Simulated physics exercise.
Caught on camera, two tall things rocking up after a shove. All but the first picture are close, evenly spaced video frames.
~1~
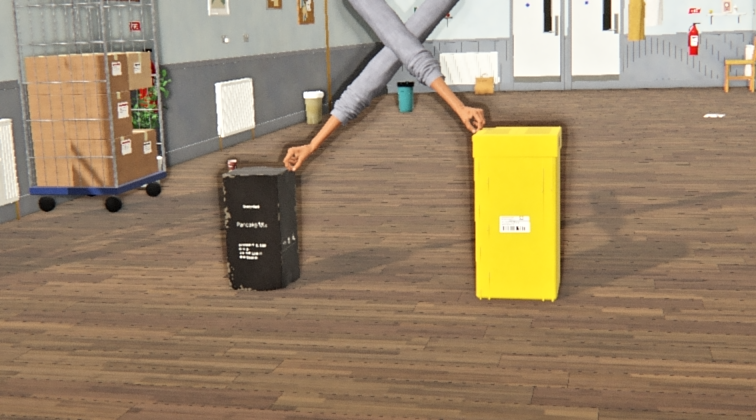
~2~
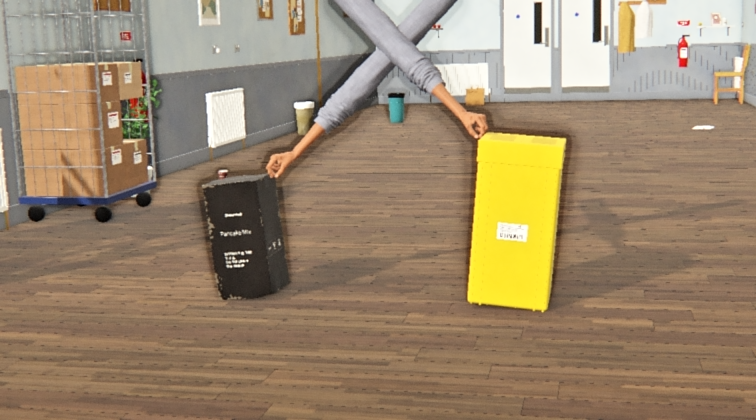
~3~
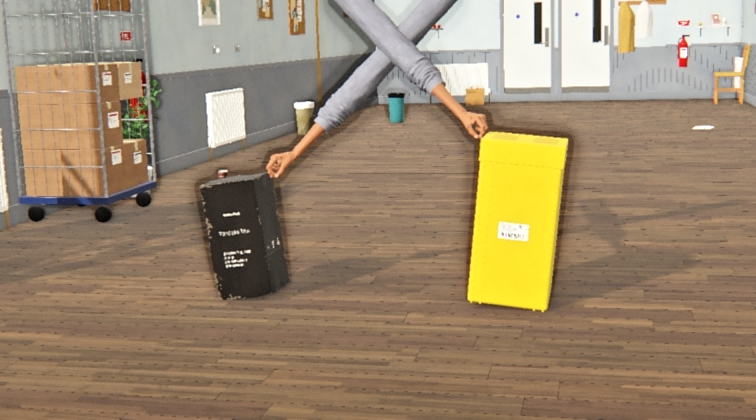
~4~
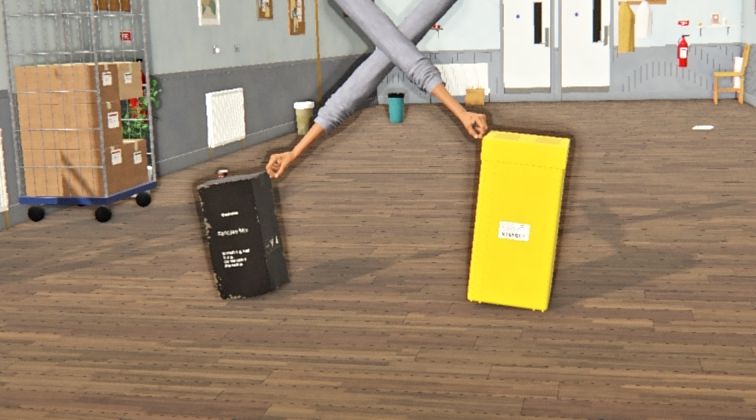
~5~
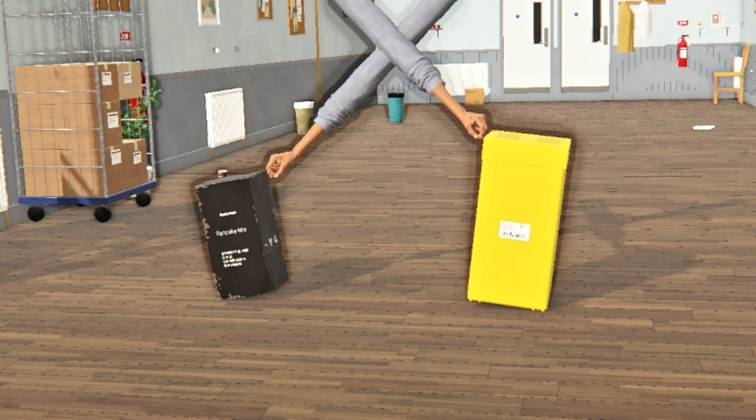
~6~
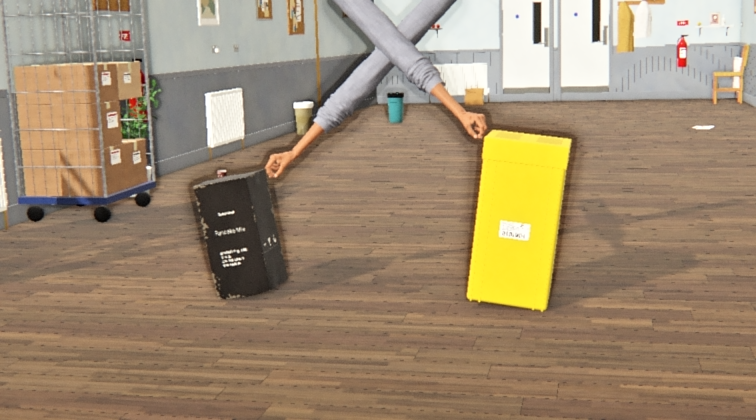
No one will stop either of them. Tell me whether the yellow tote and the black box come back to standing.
As it turns out, the yellow tote returns to its base; the black box returns to its base.
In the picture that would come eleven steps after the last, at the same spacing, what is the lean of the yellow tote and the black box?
About 0° and 10°.
Then, 0.24 s past the last view, yellow tote upright near (507, 222); black box 8° off upright near (243, 234).
Then, 0.46 s past the last view, yellow tote upright near (509, 223); black box 5° off upright near (256, 236).
Finally, the yellow tote settles on its feet, near (508, 223); the black box settles on its feet, near (252, 238).
